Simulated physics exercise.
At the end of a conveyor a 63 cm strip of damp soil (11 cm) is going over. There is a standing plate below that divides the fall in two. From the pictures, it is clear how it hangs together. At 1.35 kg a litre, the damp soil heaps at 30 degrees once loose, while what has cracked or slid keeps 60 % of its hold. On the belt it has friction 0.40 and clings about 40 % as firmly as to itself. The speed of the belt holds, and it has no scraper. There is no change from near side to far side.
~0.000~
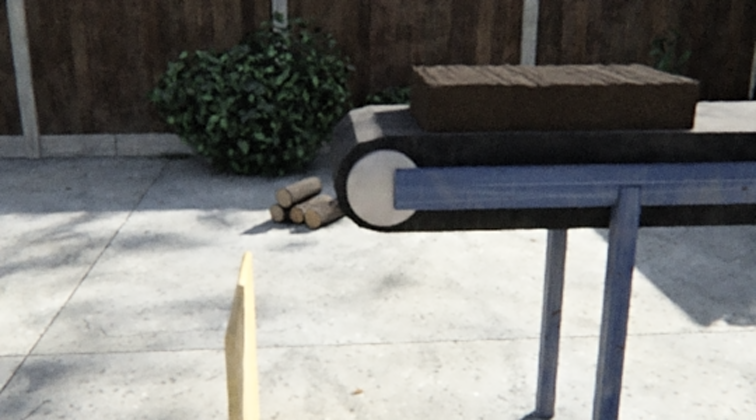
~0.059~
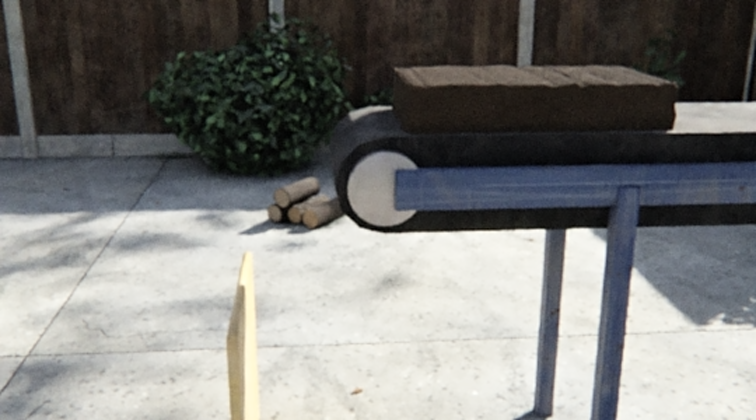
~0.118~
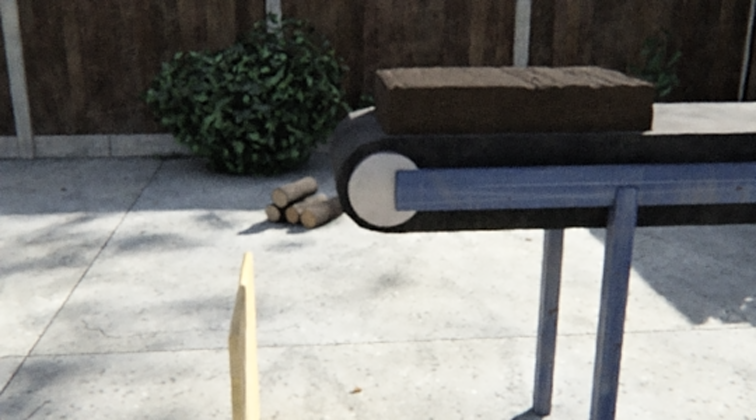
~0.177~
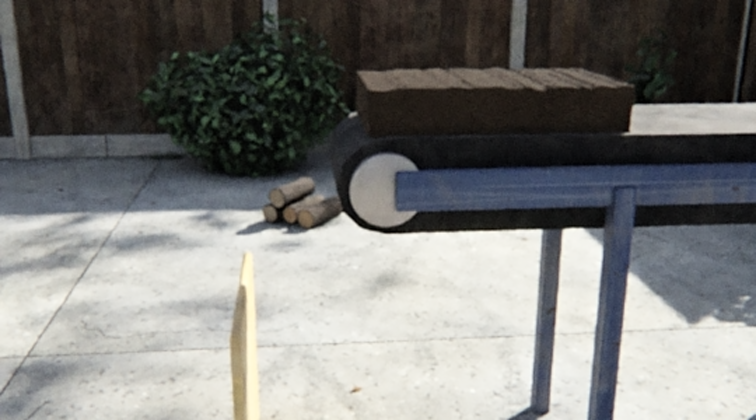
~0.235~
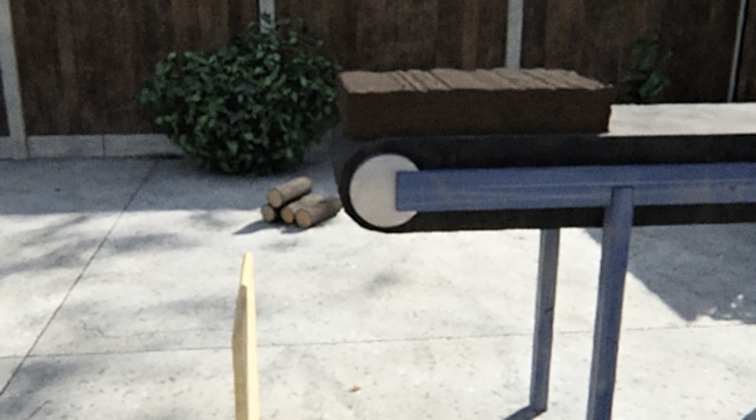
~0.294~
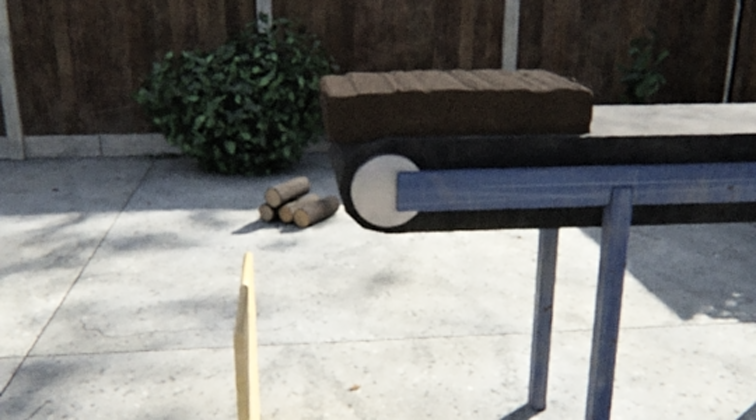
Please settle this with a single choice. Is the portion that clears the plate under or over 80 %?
The portion that clears the plate comes out under.
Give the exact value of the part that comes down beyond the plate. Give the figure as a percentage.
I'd say around 45 %.
By 0.53 s, 1 % is beyond the plate's line.
By 0.81 s, 19 % is beyond the plate's line.
By 1.08 s, 38 % is beyond the plate's line.
By 1.36 s, 46 % is beyond the plate's line.
By 2.61 s, at the end, 46 % is beyond the plate's line.
